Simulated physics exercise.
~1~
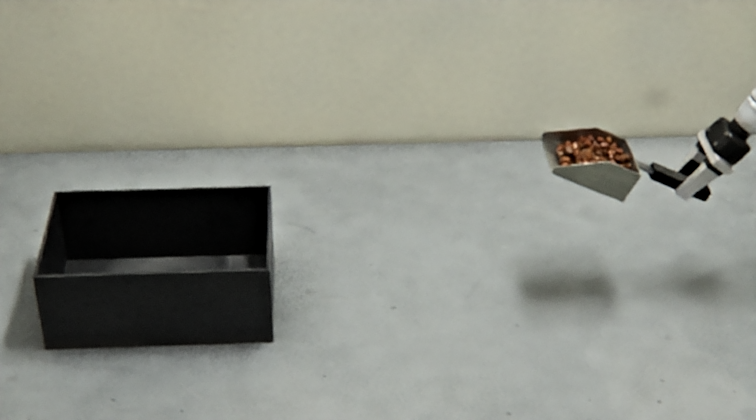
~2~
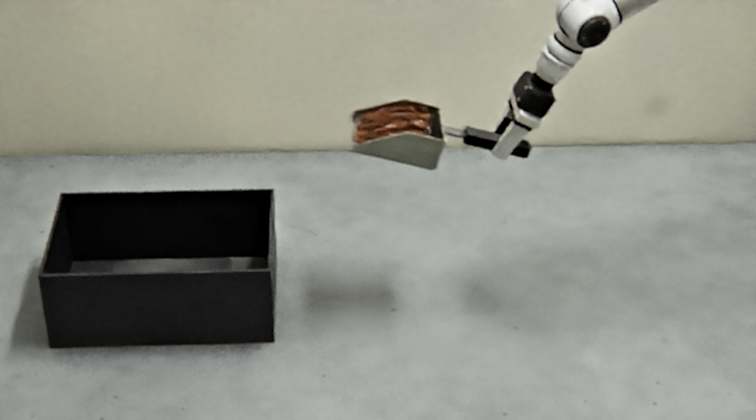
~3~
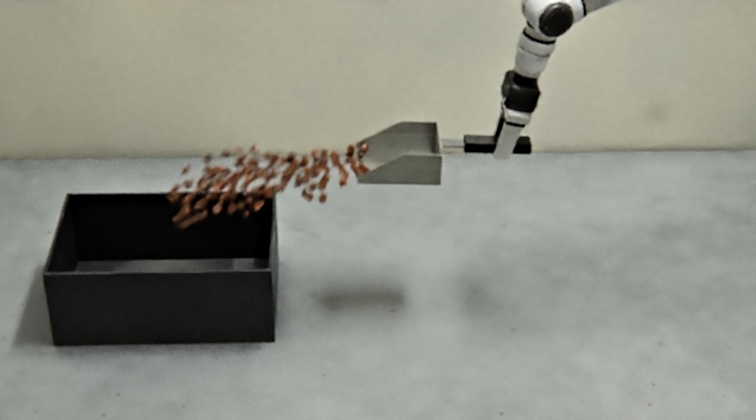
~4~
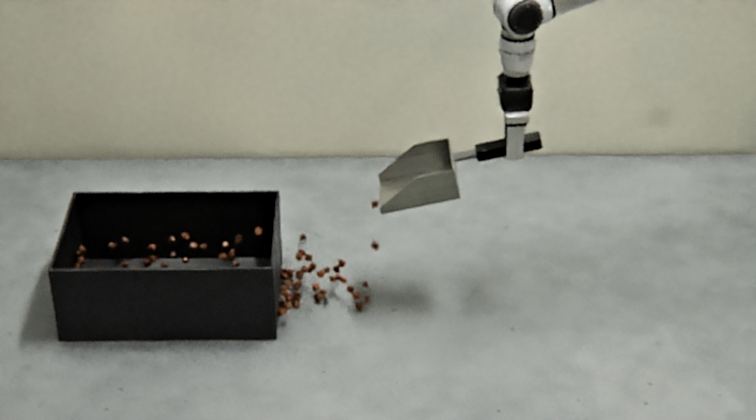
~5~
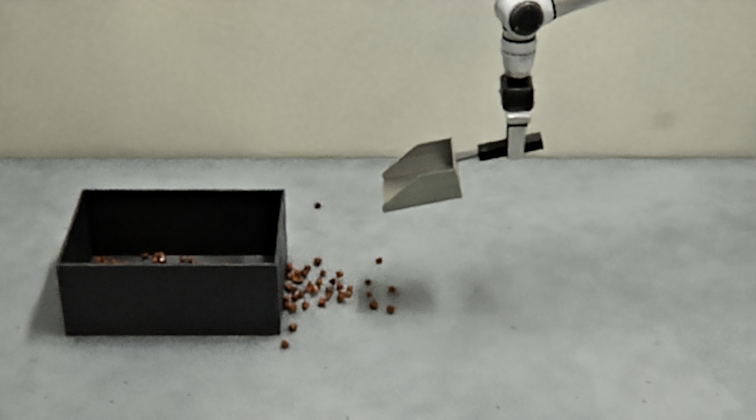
On a grey tabletop, a robot arm swung a scoop of brown pellets left towards a black bin and flung them forward, then tipped the emptied scoop down; many landed inside, while others fell short and lay scattered beside the bin's right side.
